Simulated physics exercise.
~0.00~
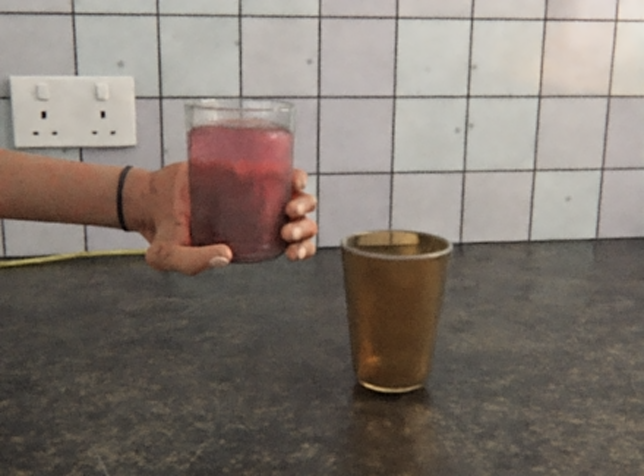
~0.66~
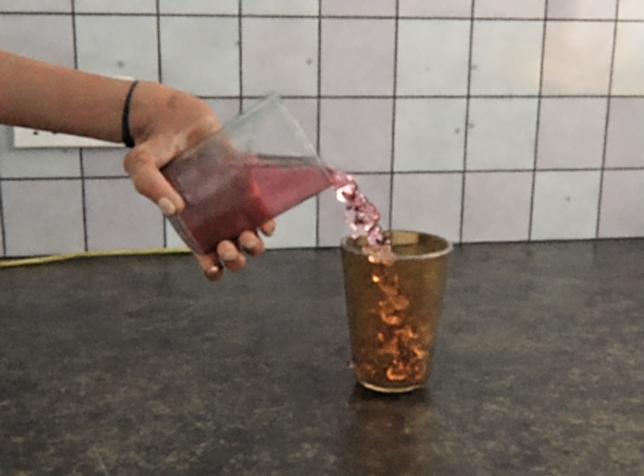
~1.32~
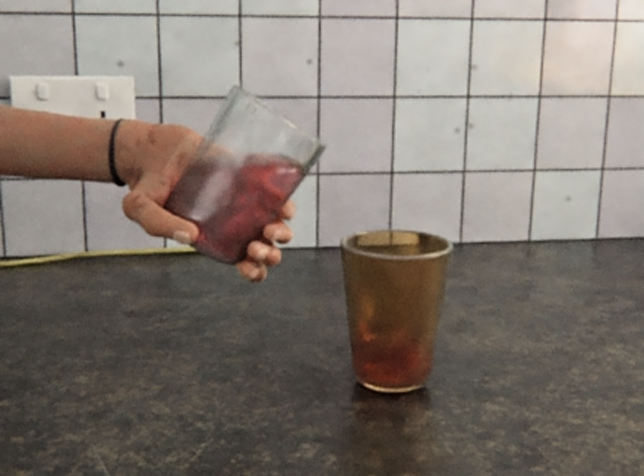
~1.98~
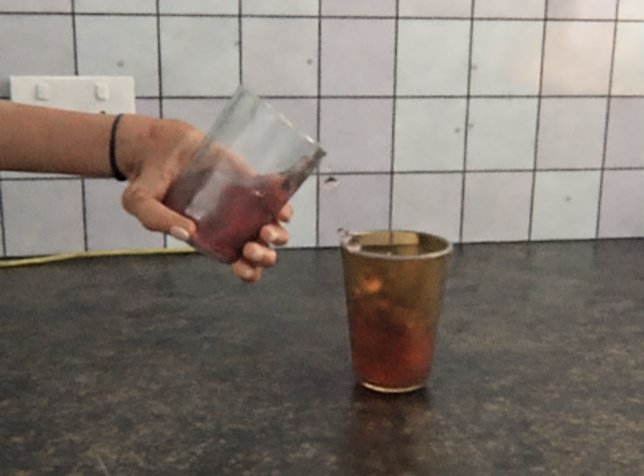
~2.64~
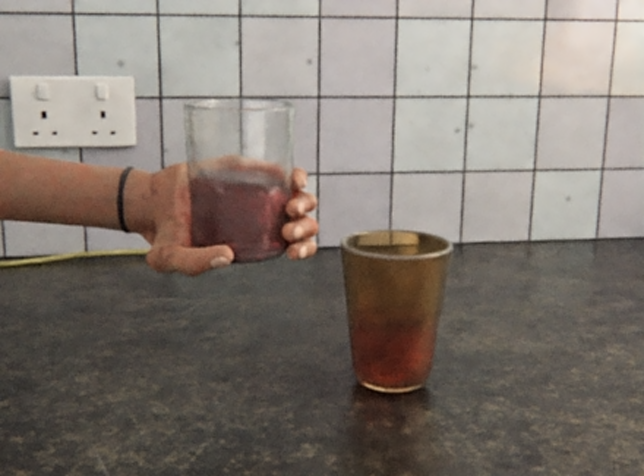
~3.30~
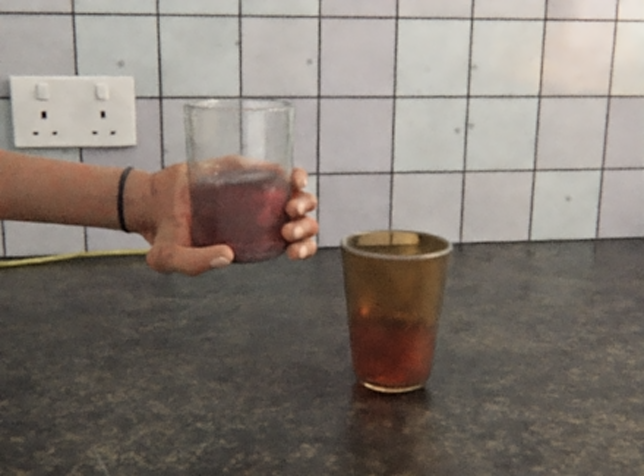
On a dark speckled worktop before a white tiled wall, a hand at the left holds up a clear glass nearly full of pinkish-red liquid beside an empty amber tumbler. The hand tips the glass steeply to the right, and a broken stream falls into the tumbler. It then eases the glass partway back, leaving a little red liquid at the tumbler's bottom. More liquid goes in, with a few drops near the rim as the glass stays tilted. Finally the hand holds the glass upright, about half full, while the tumbler stands partly filled.
